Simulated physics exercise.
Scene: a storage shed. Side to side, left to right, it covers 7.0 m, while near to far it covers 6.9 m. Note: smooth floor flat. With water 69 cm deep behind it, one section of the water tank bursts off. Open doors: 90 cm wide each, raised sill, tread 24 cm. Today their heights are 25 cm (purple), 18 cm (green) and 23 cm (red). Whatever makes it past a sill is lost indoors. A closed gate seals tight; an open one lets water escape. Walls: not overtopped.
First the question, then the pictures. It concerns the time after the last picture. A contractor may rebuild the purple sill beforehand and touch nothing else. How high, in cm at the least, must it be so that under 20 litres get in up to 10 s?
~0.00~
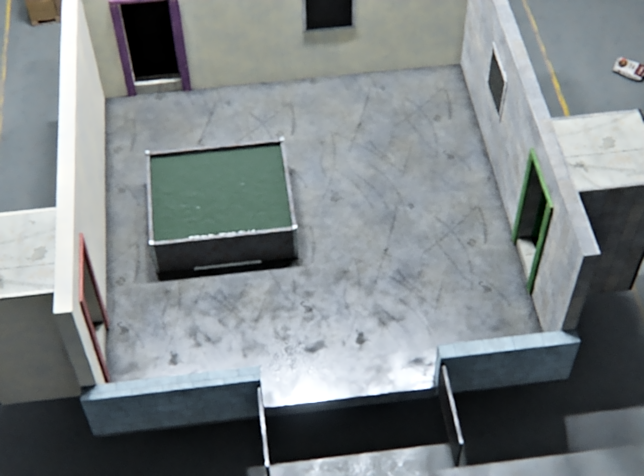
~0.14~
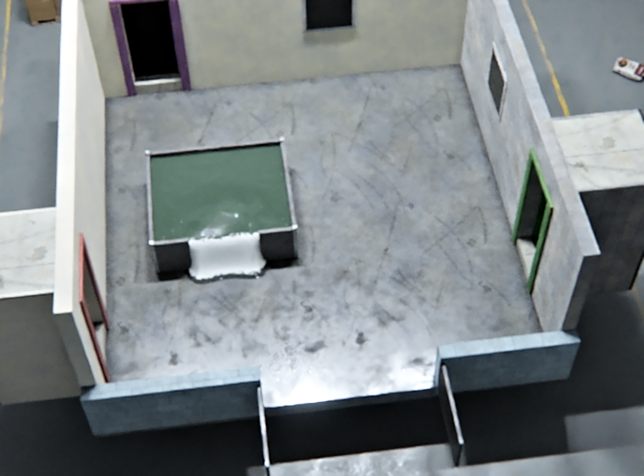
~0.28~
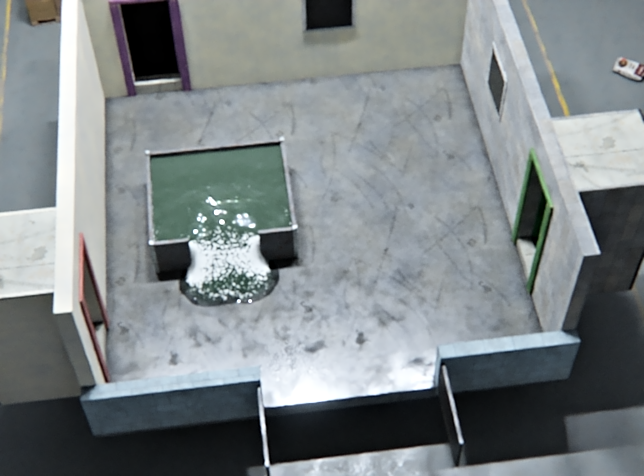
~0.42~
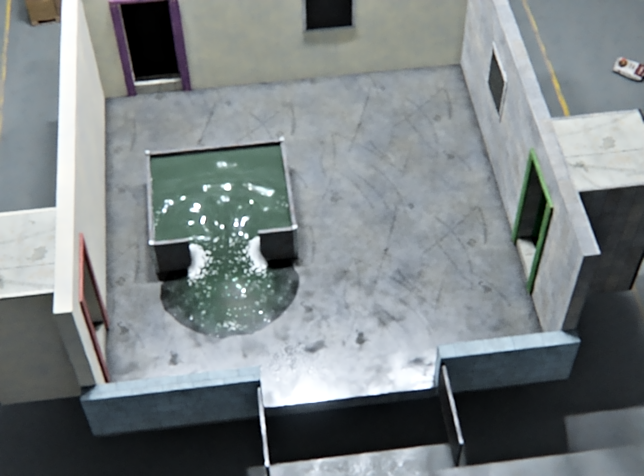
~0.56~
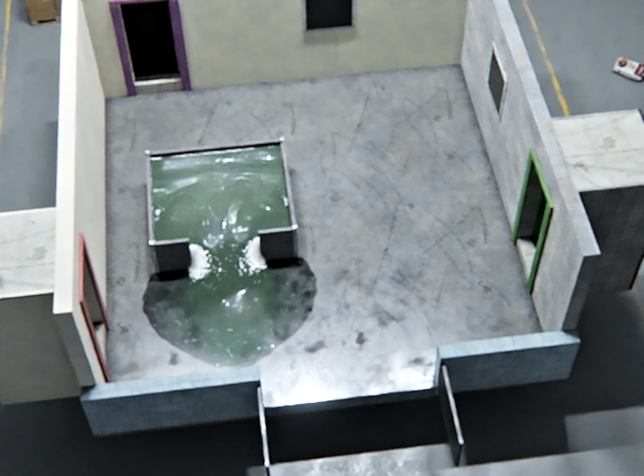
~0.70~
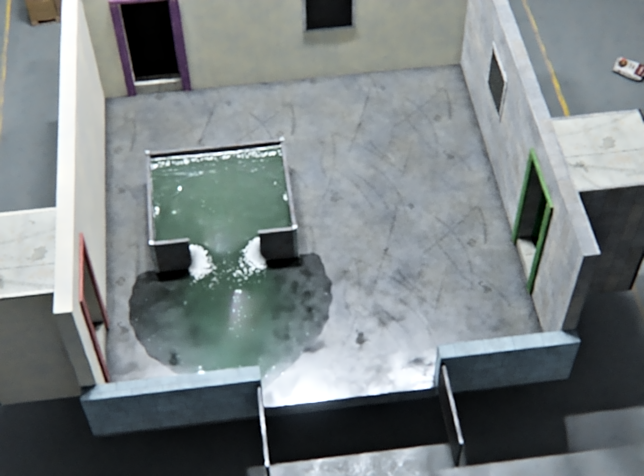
It would need to be roughly 8 cm high.
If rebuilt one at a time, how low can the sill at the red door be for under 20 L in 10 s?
The red door needs around 16 cm.
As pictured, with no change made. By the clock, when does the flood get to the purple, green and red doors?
Times: Purple = 5.0 s, green = 5.5 s, red = 1.0 s.
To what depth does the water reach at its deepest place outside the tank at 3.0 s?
I'd estimate roughly 30 cm.
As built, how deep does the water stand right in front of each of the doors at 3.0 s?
Purple door: 0 cm; green door: 0 cm; red door: 18 cm.
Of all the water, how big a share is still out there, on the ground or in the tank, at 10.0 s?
I'd put it at about 60 per cent.
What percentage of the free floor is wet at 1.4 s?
Roughly 20 percent of the floor.
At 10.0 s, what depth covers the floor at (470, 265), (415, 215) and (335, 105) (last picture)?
In order: Around 3, 1 and 2 cm.
After 1.4 s water covers 20 % of the floor, deepest (41 cm) near (224, 267); it has not reached the purple door.
After 3.0 s water covers 25 % of the floor, deepest (30 cm) near (108, 412); it has not reached the purple door.
After 10.0 s water covers 75 % of the floor, deepest (10 cm) near (213, 399); 7 cm at the purple door, 0 litres in over its 25 cm sill.
At the purple door as built, the water arrived by 4.8 s and peaked near 12 cm at 5.6 s.
Run again over the same 10 s with other heights there, 33 litres in over 7 cm, 10 litres over 9.5 cm. The limit of 20 litres is kept from about 8 cm up.
